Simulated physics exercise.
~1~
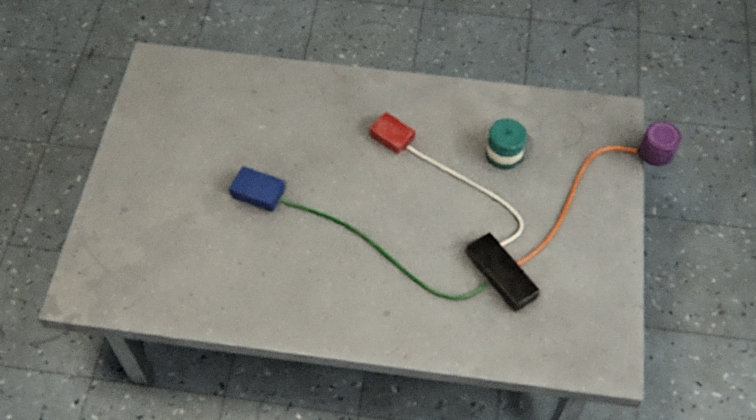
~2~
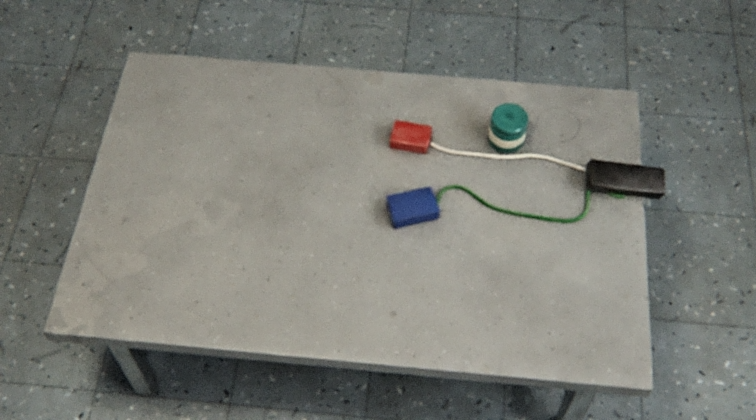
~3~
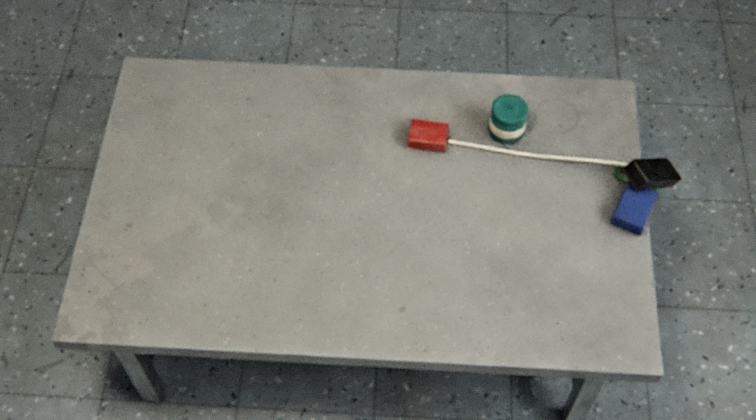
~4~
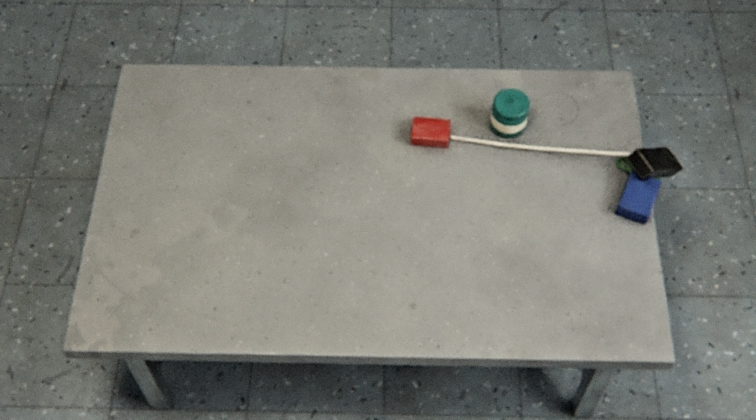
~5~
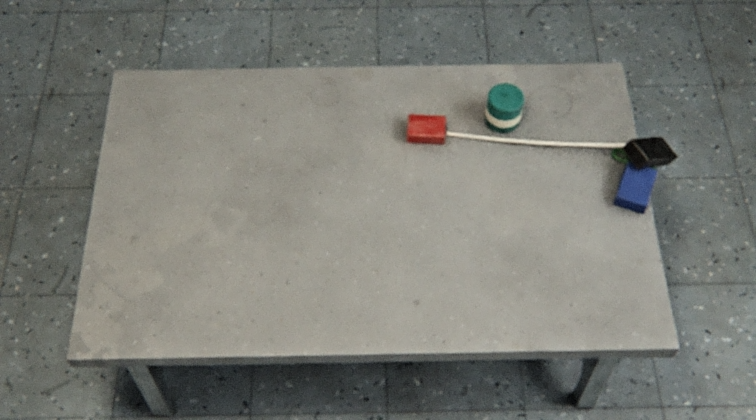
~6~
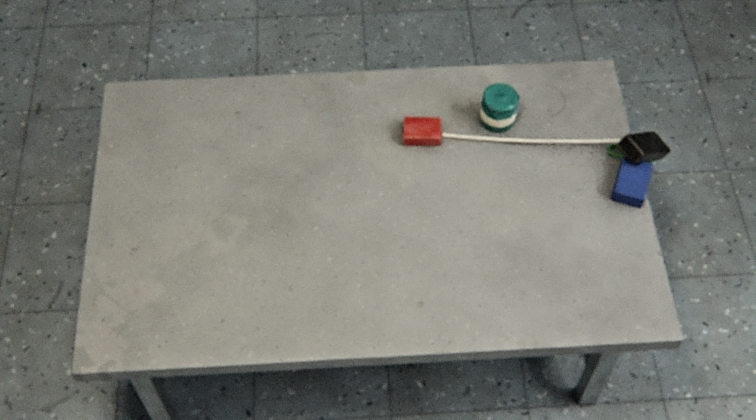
A purple cylinder dropped off the right edge of a gray table, and the black strip corded to it slid right and turned, drawing the red and blue blocks along until it stopped at the edge, blue block beside it, teal tin still standing.
